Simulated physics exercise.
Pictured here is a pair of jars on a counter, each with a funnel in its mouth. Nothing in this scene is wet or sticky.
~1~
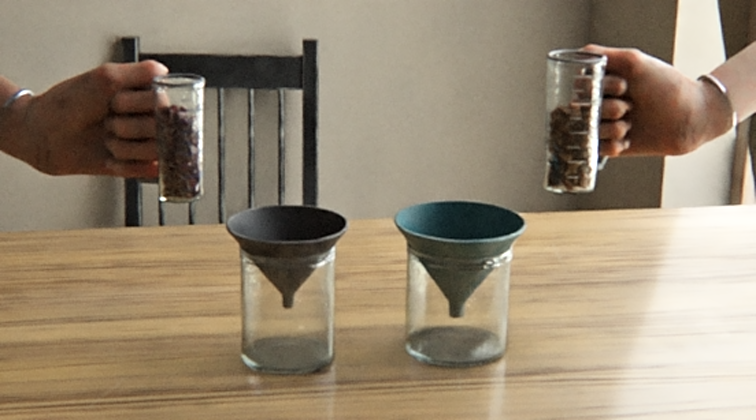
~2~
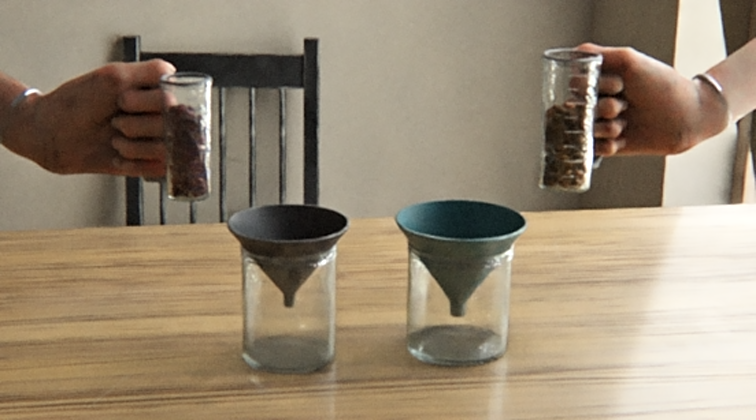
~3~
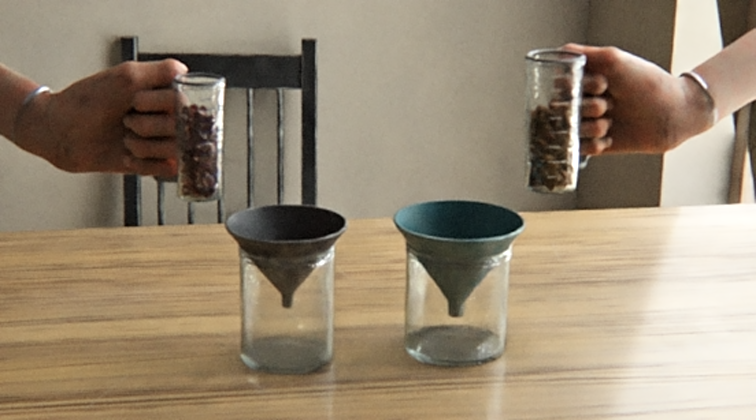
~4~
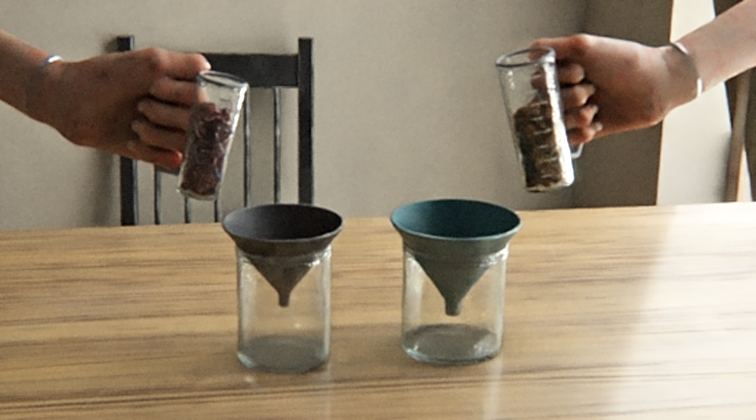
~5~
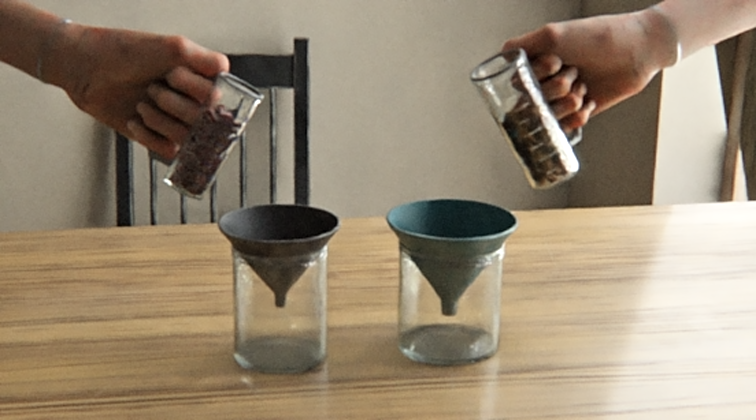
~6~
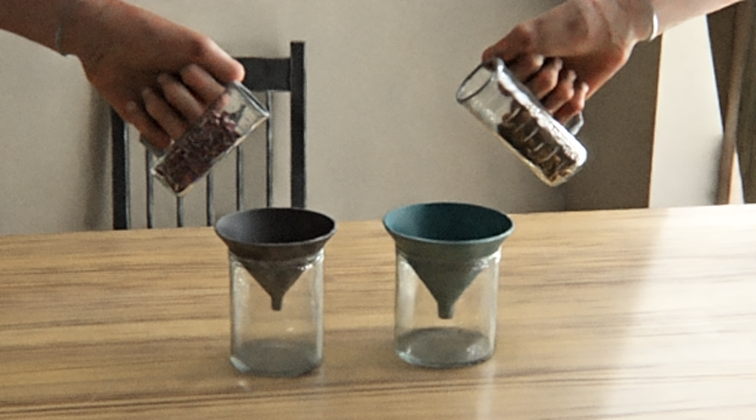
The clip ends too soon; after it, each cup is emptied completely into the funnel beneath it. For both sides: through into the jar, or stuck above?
Left funnel: Stoppage; right: Stoppage.
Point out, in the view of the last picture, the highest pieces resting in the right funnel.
I'd put it somewhere near (420, 245).
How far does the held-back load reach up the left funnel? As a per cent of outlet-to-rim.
It works out near 90 percent.
Then, 0.38 s past the last view, left, all still in the cup; right, all still in the cup.
Then, 0.71 s past the last view, left, all still in the cup; right, nearly all still in the cup, a stray few in or over the funnel.
Then, 0.99 s past the last view, left, about a third still in the cup, about two thirds in or over the funnel; right, about half still in the cup, about half in or over the funnel.
Finally, left, all stuck in the funnel, none down in the jar; right, all stuck in the funnel, none down in the jar.
